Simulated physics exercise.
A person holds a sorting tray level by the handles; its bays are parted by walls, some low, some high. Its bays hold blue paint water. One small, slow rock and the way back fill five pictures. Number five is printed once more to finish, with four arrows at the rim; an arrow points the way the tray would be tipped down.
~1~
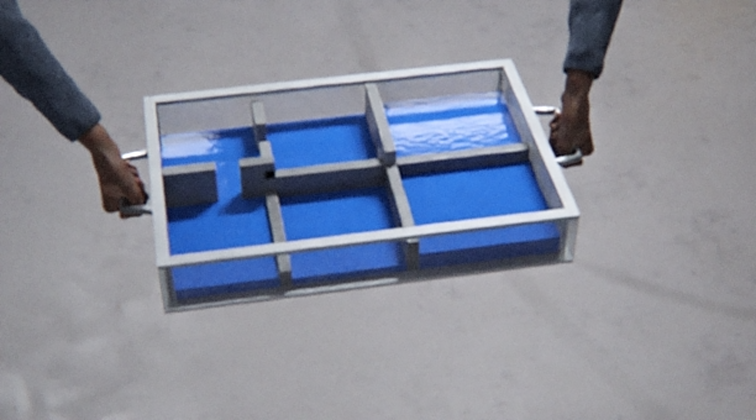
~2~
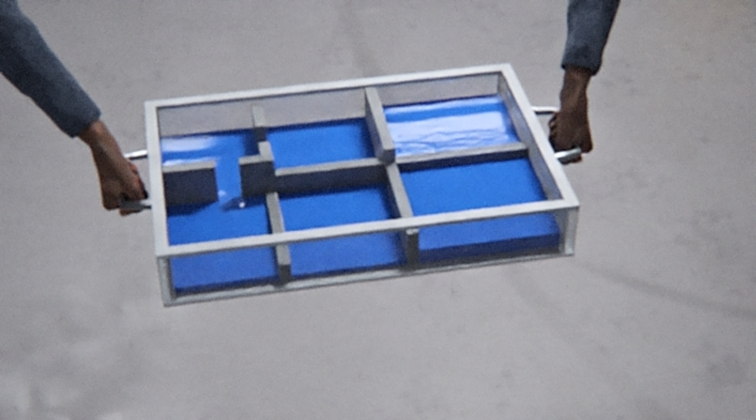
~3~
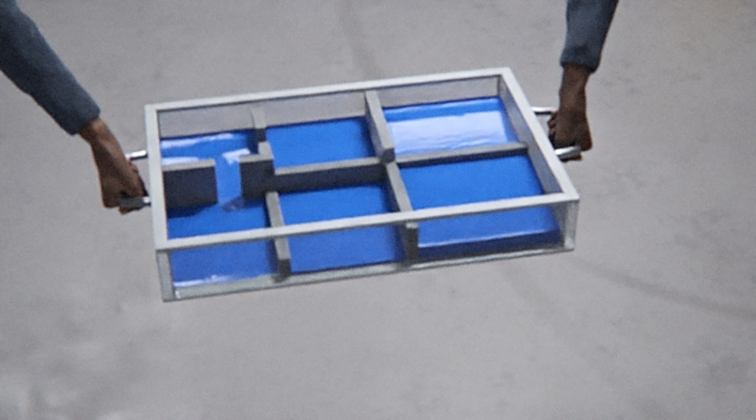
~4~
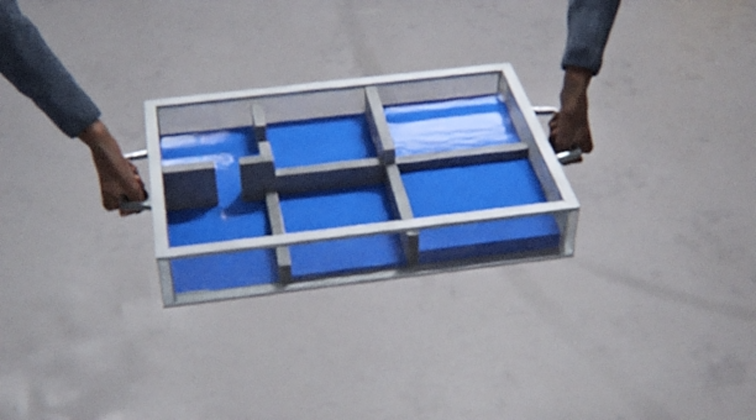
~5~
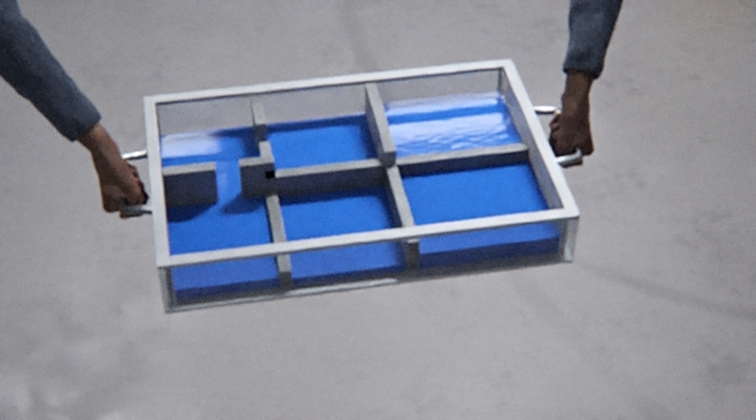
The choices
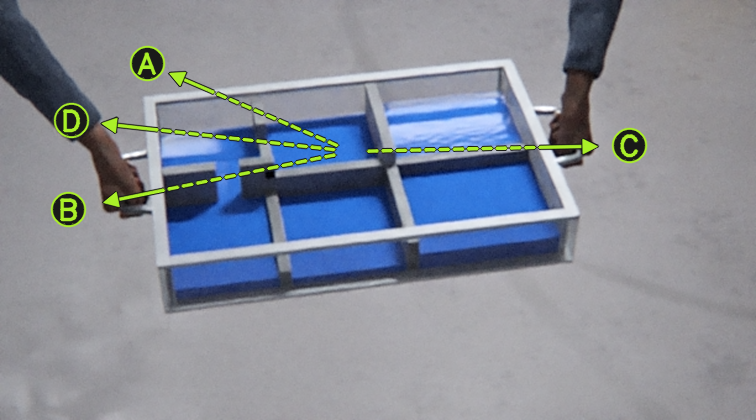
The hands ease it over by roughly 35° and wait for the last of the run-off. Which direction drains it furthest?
Take A.
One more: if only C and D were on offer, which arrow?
D.
On the marked copy, A ends at (174, 75); B ends at (108, 201); C ends at (592, 146); D ends at (107, 124).
With A, about 28 % stays in the tray, the largest part in the back left bay.
With B, about 47 % stays in the tray, the largest part in the front left bay.
With C, about 47 % stays in the tray, the largest part in the front right bay.
With D, about 39 % stays in the tray, the largest part in the back left bay.
